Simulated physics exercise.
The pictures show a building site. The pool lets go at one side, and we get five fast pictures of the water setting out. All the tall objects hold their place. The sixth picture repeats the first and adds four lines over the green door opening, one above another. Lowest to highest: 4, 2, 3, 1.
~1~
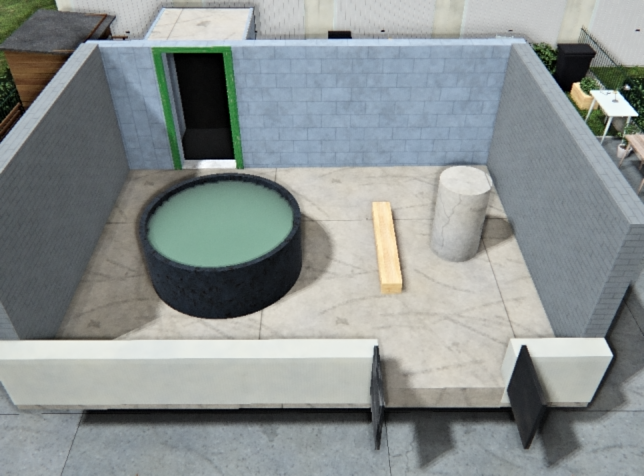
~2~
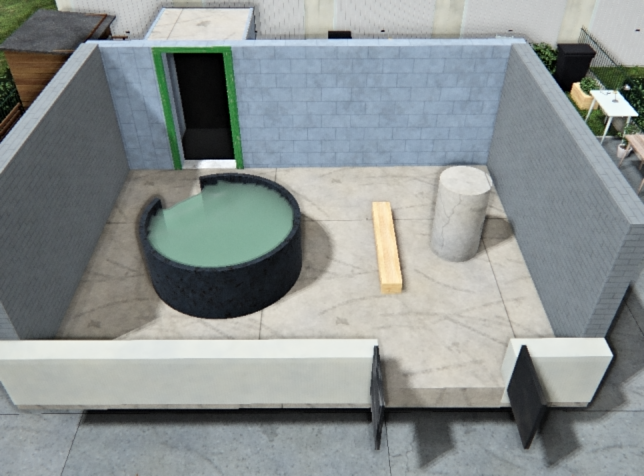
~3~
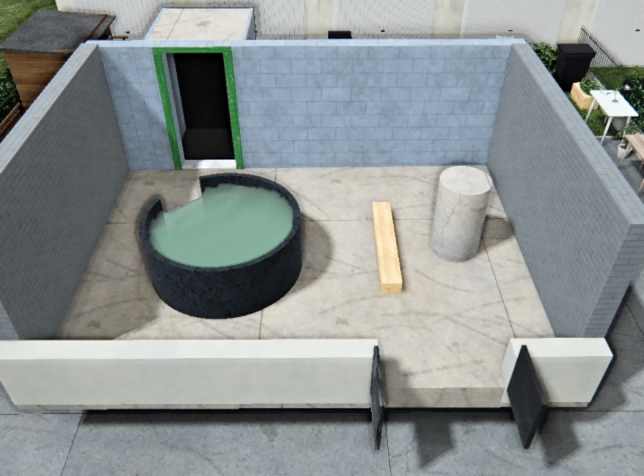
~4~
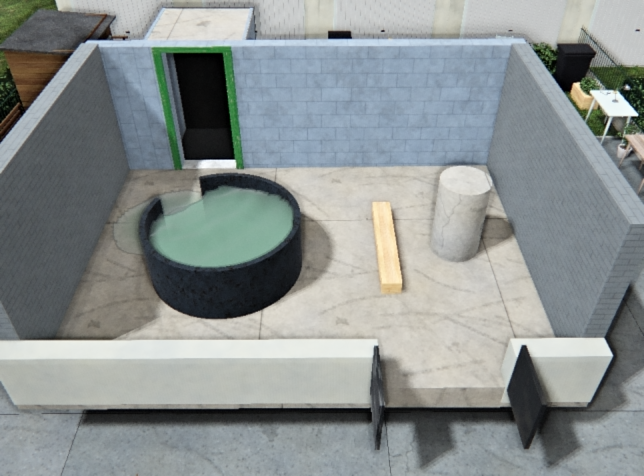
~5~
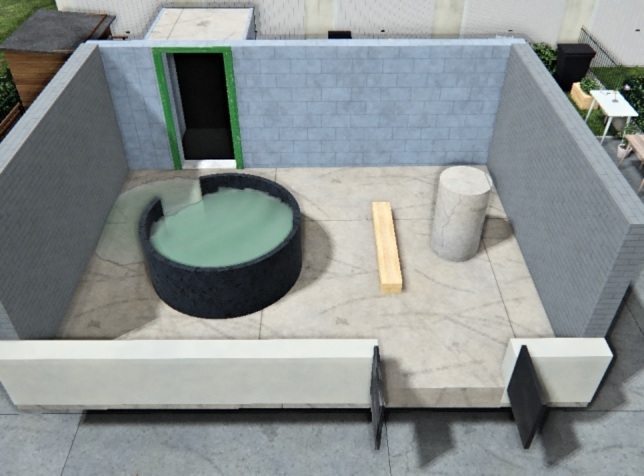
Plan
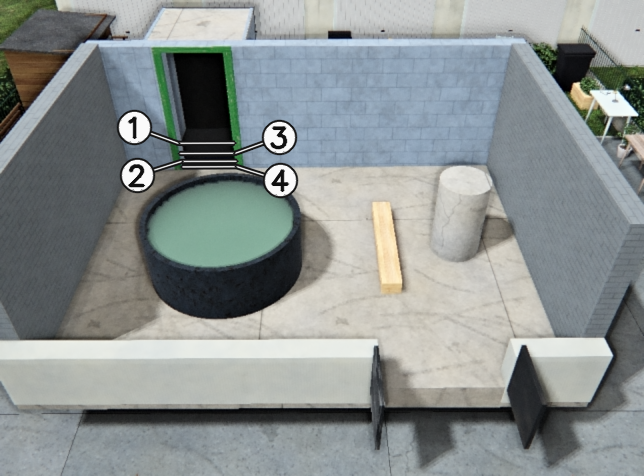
A round dark pool of green water stands left of centre in a walled yard, seen from above and in front, with a green-framed doorway in the pale blue back wall. A wooden beam and a grey cylinder stand to its right, and a dark gate hangs open in the low white front wall. A gap opens in the pool's back rim and water spreads thinly over the floor behind and left, while the camera stays still.
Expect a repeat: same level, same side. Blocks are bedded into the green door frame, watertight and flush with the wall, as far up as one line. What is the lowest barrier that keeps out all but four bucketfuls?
It is 3.
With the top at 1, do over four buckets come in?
No, not at all.
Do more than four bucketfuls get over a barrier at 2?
Yes.
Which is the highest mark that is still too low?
The answer is 2.
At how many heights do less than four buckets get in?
Two.
In white, 1 at (206, 143); 2 at (208, 161); 3 at (207, 153); 4 at (209, 166); from the bottom up 4, 2, 3, 1.
If 1 is chosen, nothing gets over.
If 2 is chosen, about 11 bucketfuls get in.
If 3 is chosen, a splash gets over, under a bucket.
If 4 is chosen, dozens of bucketfuls pour in.
